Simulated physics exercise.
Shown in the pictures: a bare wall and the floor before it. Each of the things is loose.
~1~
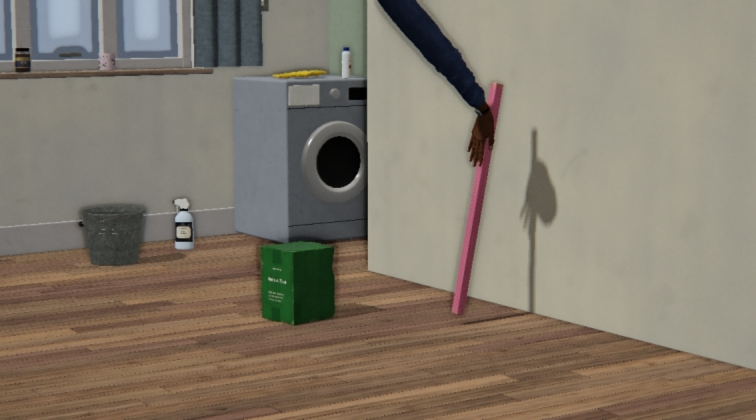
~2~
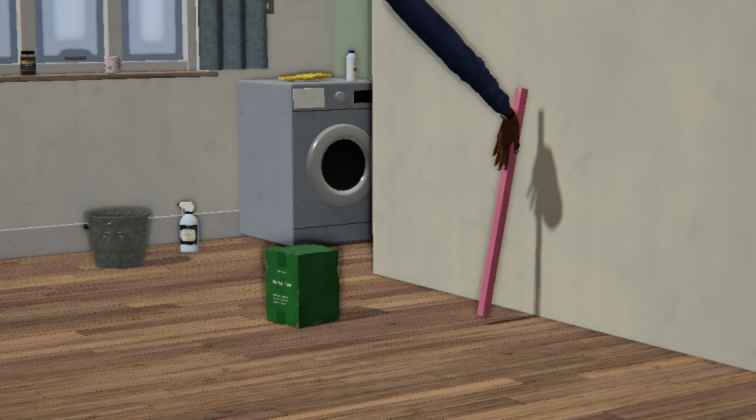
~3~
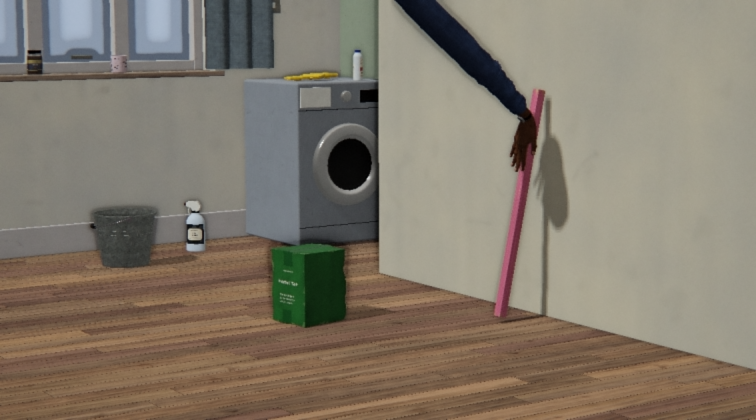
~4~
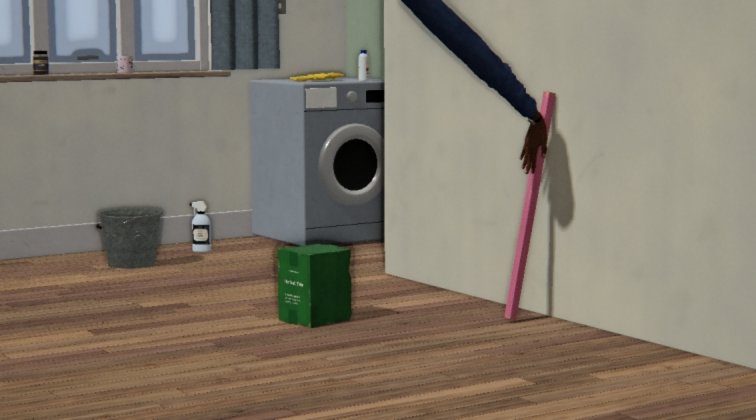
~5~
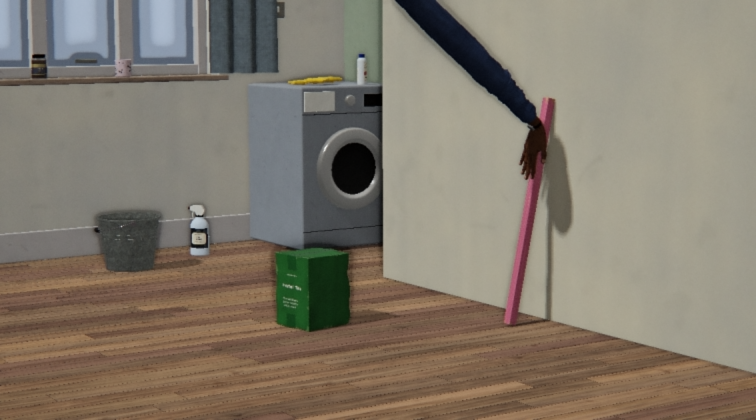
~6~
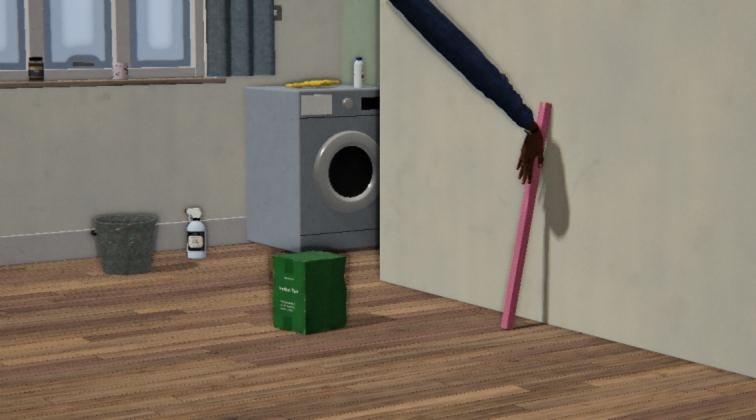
A pink pole, held near its top by a hand in a dark blue sleeve, moves a short way right and leans against a bare wall, still held, while a green box stays on the wooden floor nearby.
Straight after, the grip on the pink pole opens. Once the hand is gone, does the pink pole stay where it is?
Yes: Would you look at that, it keeps standing there.
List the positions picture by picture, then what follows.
On its way; pink pole (477, 199); green box (298, 282), in the first picture.
On its way; pink pole (503, 202); green box (303, 285), in the second picture.
On its way; pink pole (520, 203); green box (309, 285), in the third picture.
On its way; pink pole (530, 206); green box (315, 285), in the fourth picture.
Leant on the wall, still held; pink pole (529, 211); green box (313, 289), in the fifth picture.
Leant on the wall, still held; pink pole (526, 216); green box (310, 292), in the sixth picture.
Then, 0.30 s past the last view, nothing moves.
Then, 0.70 s past the last view, pink pole resting near (526, 216).
Finally, both still in place. Final places as the last picture's camera would see them, pink pole near (526, 216). The pole stays up.
